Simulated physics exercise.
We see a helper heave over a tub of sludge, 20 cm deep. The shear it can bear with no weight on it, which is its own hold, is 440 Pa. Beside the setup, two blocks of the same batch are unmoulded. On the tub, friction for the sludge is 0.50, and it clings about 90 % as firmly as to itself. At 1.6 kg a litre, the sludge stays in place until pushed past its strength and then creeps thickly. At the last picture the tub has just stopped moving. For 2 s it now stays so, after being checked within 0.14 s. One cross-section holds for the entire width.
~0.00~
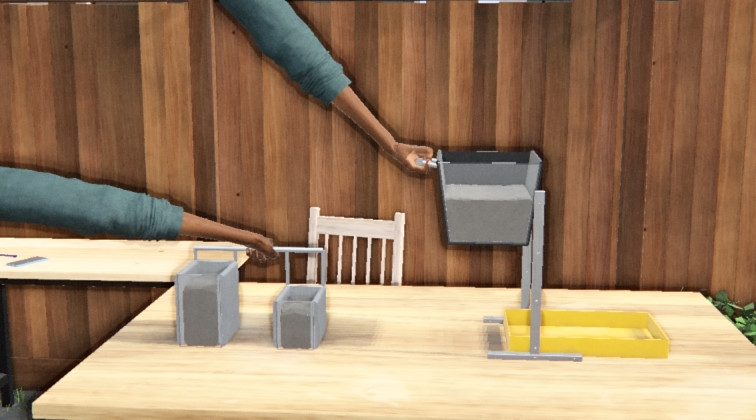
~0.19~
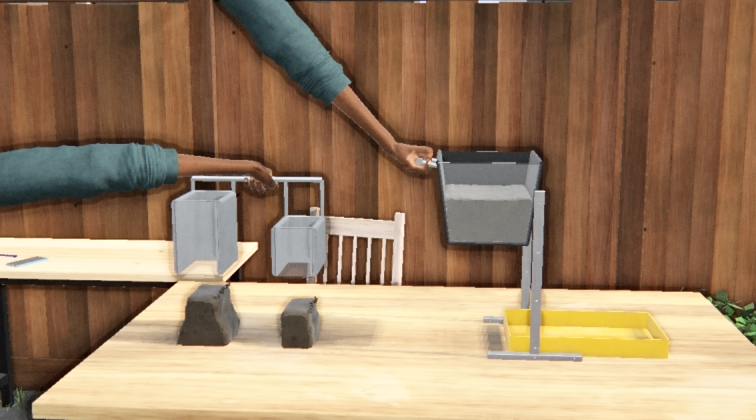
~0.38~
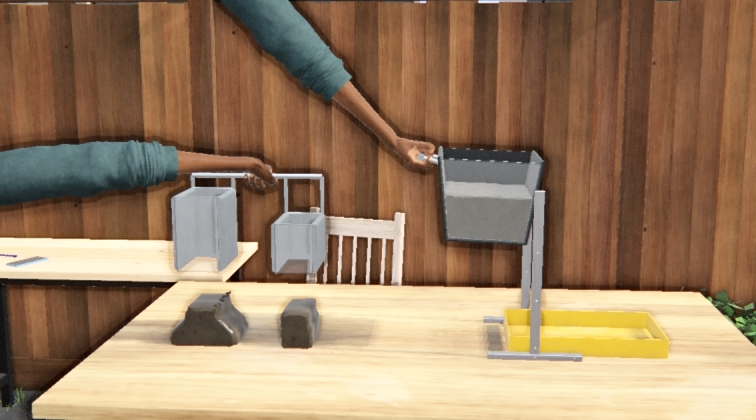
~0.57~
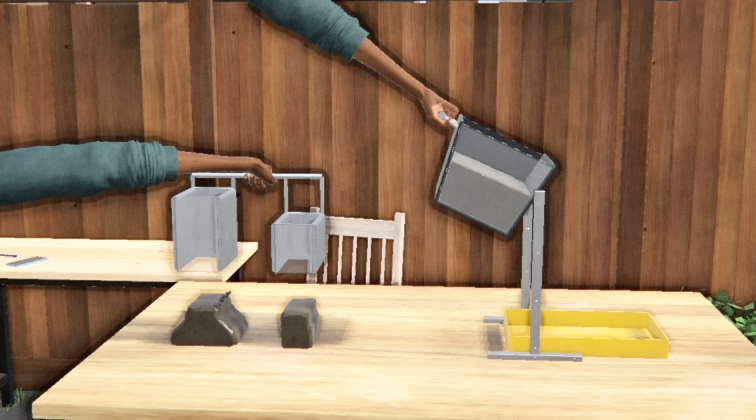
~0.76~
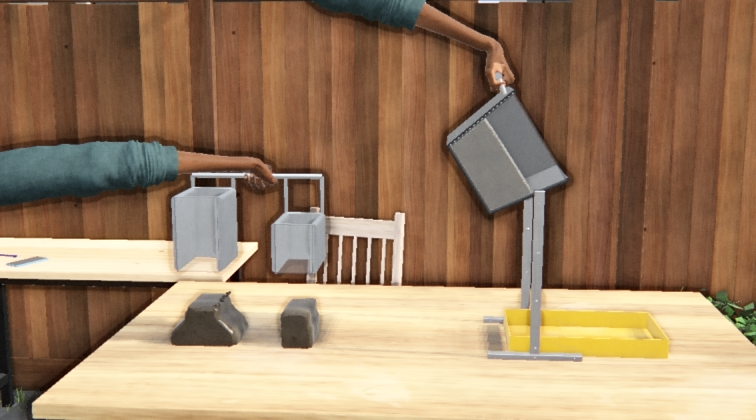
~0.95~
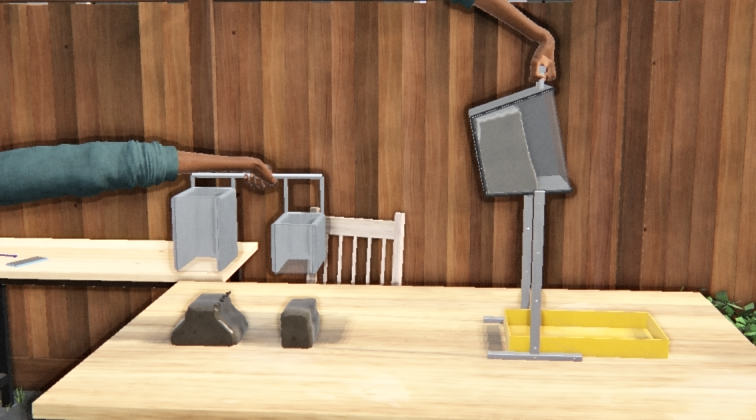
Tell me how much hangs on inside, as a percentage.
Near 98 %.
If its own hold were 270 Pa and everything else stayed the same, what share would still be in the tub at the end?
Around 70 per cent.
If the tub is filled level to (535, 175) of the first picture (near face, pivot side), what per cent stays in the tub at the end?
In that case, around 55 percent.
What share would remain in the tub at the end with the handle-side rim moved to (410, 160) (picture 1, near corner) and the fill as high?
The tub would end up holding some 60 % of it.
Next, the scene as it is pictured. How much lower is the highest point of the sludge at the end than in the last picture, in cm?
Roughly 7 cm.
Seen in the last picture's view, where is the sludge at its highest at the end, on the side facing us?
About (544, 141).
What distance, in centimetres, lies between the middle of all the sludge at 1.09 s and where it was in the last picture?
3 cm.
After 1.09 s, the tub is at 78 degrees and holds 100 %.
After 1.26 s, the tub is at 78 degrees and holds 99 %.
After 1.43 s, the tub is at 78 degrees and holds 98 %.
After 1.60 s, the tub is at 78 degrees and holds 98 %.
After 2.95 s, the tub is at 78 degrees and holds 98 %.
